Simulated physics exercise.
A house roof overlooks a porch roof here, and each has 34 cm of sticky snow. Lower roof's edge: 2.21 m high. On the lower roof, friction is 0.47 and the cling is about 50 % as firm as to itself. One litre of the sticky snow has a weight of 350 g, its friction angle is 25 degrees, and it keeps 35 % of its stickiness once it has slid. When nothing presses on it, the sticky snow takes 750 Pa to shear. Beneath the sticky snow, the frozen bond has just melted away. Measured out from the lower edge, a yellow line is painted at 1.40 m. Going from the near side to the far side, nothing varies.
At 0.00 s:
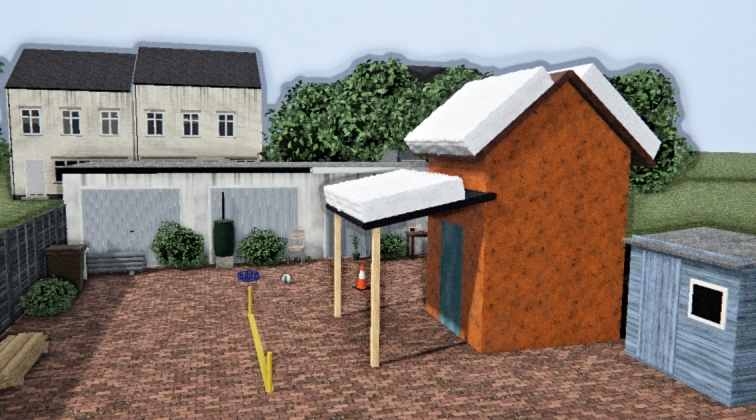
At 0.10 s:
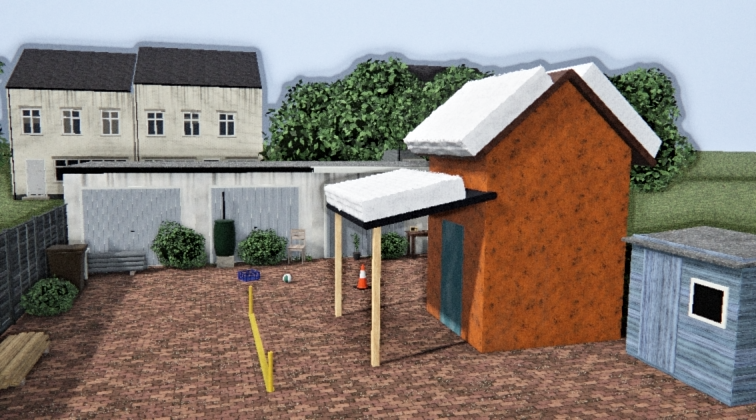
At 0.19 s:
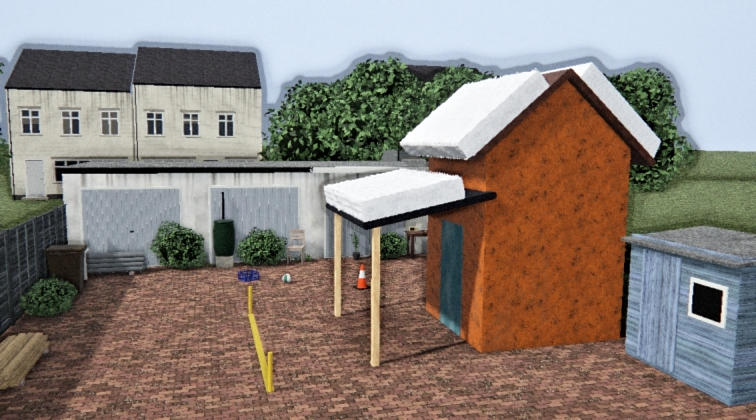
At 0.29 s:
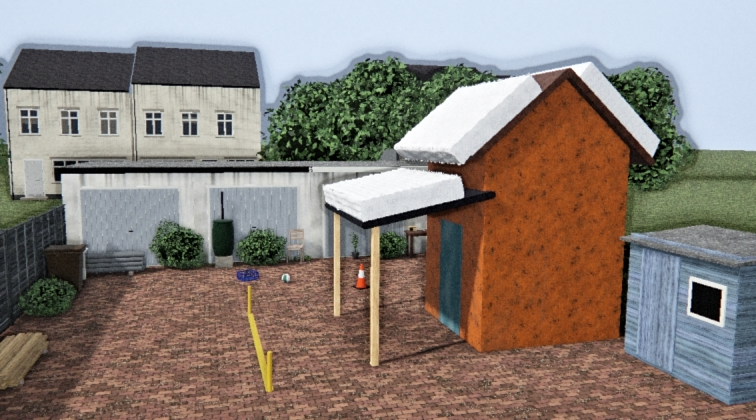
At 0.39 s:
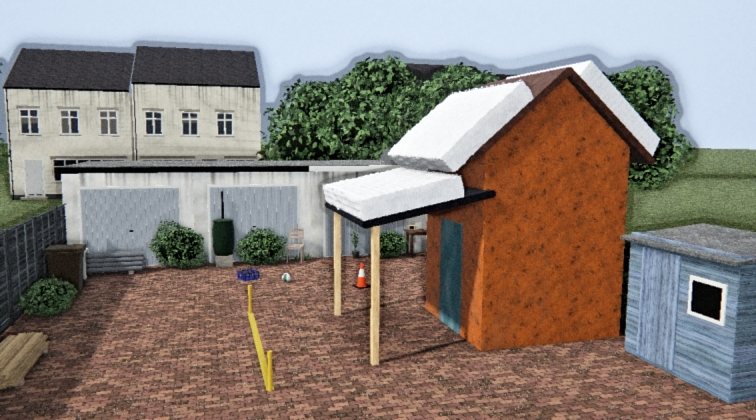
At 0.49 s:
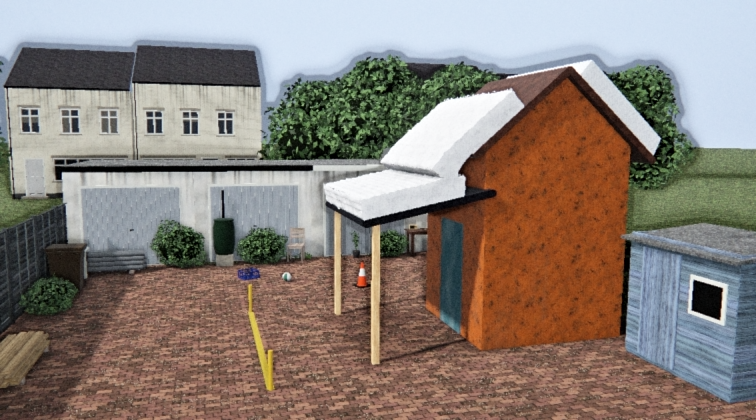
Orange house with snow-covered roofs, a thick white slab sliding down the upper roof's left slope to the porch roof's snow.
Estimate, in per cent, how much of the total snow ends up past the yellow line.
0 per cent.
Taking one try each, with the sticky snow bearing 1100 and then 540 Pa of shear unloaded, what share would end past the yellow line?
Respectively, close to 0 % and close to 4 %.
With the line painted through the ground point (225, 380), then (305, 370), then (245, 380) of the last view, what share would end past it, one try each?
Respectively 0, 5 and 0 percent would end past it.
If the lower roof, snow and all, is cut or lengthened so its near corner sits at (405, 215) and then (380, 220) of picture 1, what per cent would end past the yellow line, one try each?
Close to 8 % on the first try, close to 4 % on the next.
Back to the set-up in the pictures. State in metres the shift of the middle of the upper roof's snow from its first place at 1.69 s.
2.0 m.
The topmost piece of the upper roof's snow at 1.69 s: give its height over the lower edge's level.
1.0 m, more or less.
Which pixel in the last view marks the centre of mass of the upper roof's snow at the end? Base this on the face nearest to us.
Pretty much at (403, 233), I'd say.
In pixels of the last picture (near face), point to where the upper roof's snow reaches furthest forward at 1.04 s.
I'd point to around (369, 176).
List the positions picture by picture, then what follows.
The first frame shows leading edge of the sticky snow at (474, 128).
The second frame shows leading edge of the sticky snow at (473, 129), its middle shifted 2.7 cm, 2 % of it past the upper edge, in one piece.
The third frame shows leading edge of the sticky snow at (468, 149), its middle shifted 11 cm, 6 % of it past the upper edge, in one piece.
The fourth frame shows leading edge of the sticky snow at (462, 154), its middle shifted 24 cm, 14 % of it past the upper edge, in one piece.
The fifth frame shows leading edge of the sticky snow at (454, 149), its middle shifted 42 cm, 25 % of it past the upper edge, in one piece.
The sixth frame shows leading edge of the sticky snow at (444, 157), its middle shifted 65 cm, 40 % of it past the upper edge, in one piece.
After 1.04 s, none is below the lower edge and 0 % is past the line.
After 1.69 s, 4 % is below the lower edge and 0 % is past the line.
After 2.35 s, 11 % is below the lower edge and 0 % is past the line.
After 3.00 s, 12 % is below the lower edge and 0 % is past the line.
After 5.10 s, at the end, 26 % is below the lower edge and 0 % is past the line.
